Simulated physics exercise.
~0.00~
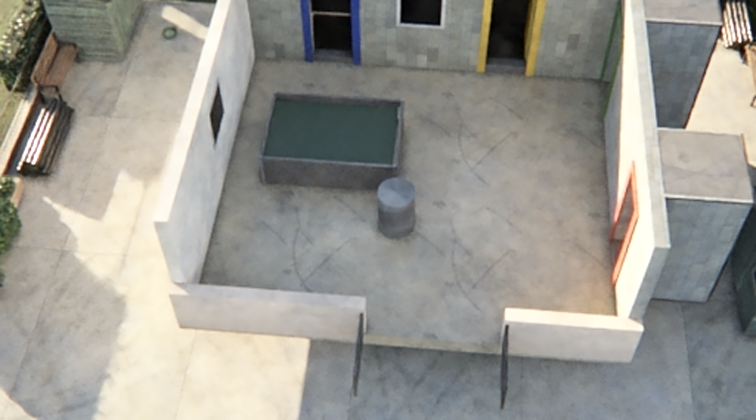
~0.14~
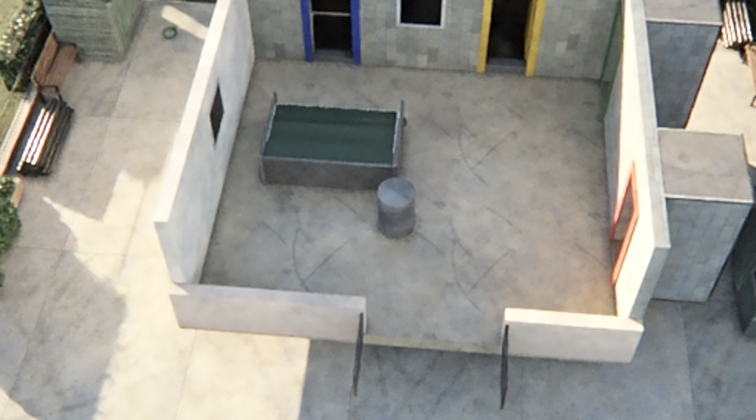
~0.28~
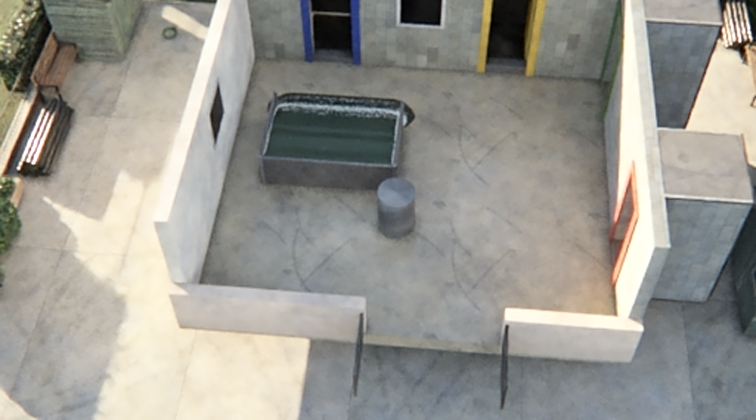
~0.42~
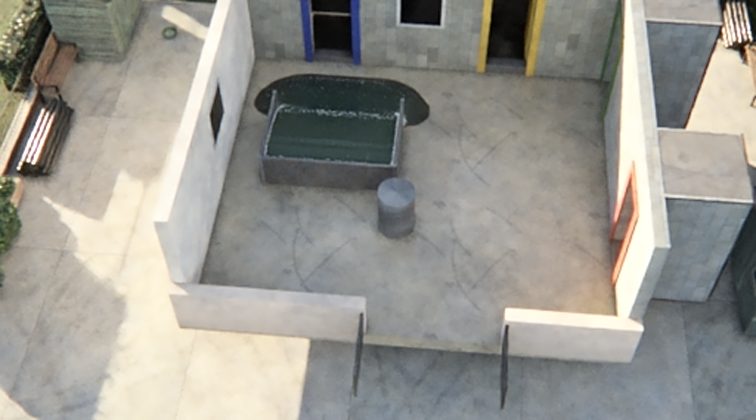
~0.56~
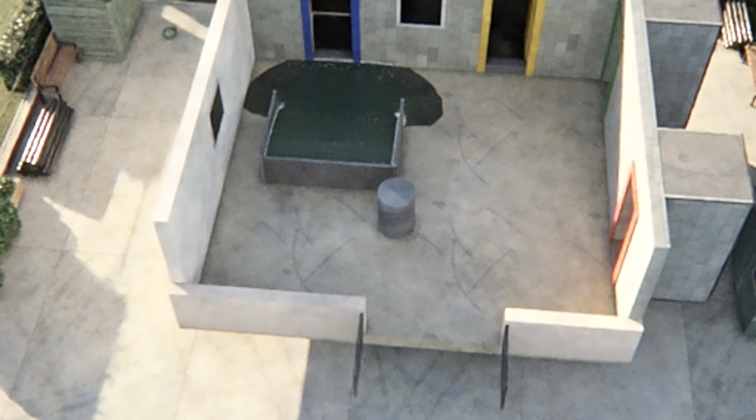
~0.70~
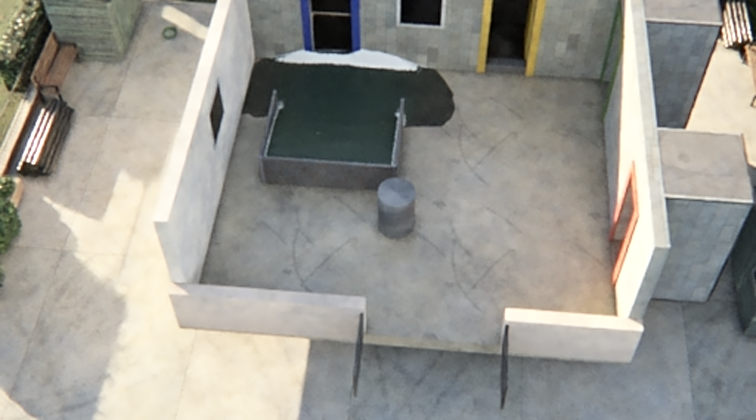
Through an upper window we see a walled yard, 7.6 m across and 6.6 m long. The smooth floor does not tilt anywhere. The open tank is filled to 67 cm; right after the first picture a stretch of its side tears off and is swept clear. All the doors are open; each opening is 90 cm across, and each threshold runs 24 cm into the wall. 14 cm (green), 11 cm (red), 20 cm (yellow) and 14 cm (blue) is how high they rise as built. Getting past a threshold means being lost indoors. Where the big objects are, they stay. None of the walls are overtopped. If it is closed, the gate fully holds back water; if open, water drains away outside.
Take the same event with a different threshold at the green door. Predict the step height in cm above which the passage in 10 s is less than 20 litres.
About 16 cm of height.
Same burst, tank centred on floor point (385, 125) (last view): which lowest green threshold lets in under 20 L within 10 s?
About 22 centimetres.
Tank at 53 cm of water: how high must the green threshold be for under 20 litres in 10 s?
Something near 11.5 cm should do.
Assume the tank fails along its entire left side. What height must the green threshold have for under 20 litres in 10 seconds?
If so: Around 8.5 cm.
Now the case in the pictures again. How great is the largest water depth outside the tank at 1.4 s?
Up to some 46 centimetres, I'd say.
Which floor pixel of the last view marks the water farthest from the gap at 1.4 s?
Close to pixel (500, 76).
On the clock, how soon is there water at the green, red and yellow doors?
The green door at 2.4 seconds, the red door at 4.0 seconds, the yellow door at 1.4 seconds.
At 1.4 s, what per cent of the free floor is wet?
Roughly 15 percent of the floor.
After 1.4 s water covers 15 % of the floor, deepest (46 cm) near (360, 67); it has not reached the green door.
After 3.0 s water covers 35 % of the floor, deepest (28 cm) near (253, 66); 22 cm at the green door, 9 litres in over its 14 cm threshold.
After 10.0 s water covers 90 % of the floor, deepest (12 cm) near (252, 72); 7 cm at the green door, 37 litres in over its 14 cm threshold.
At the green door as built, the water arrived by 2.4 s and peaked near 23 cm at 2.8 s.
With a threshold of 13 cm, 47 litres would have come in within the 10 s; with 17.5 cm, 13 litres. So under 20 litres takes about 16 cm.
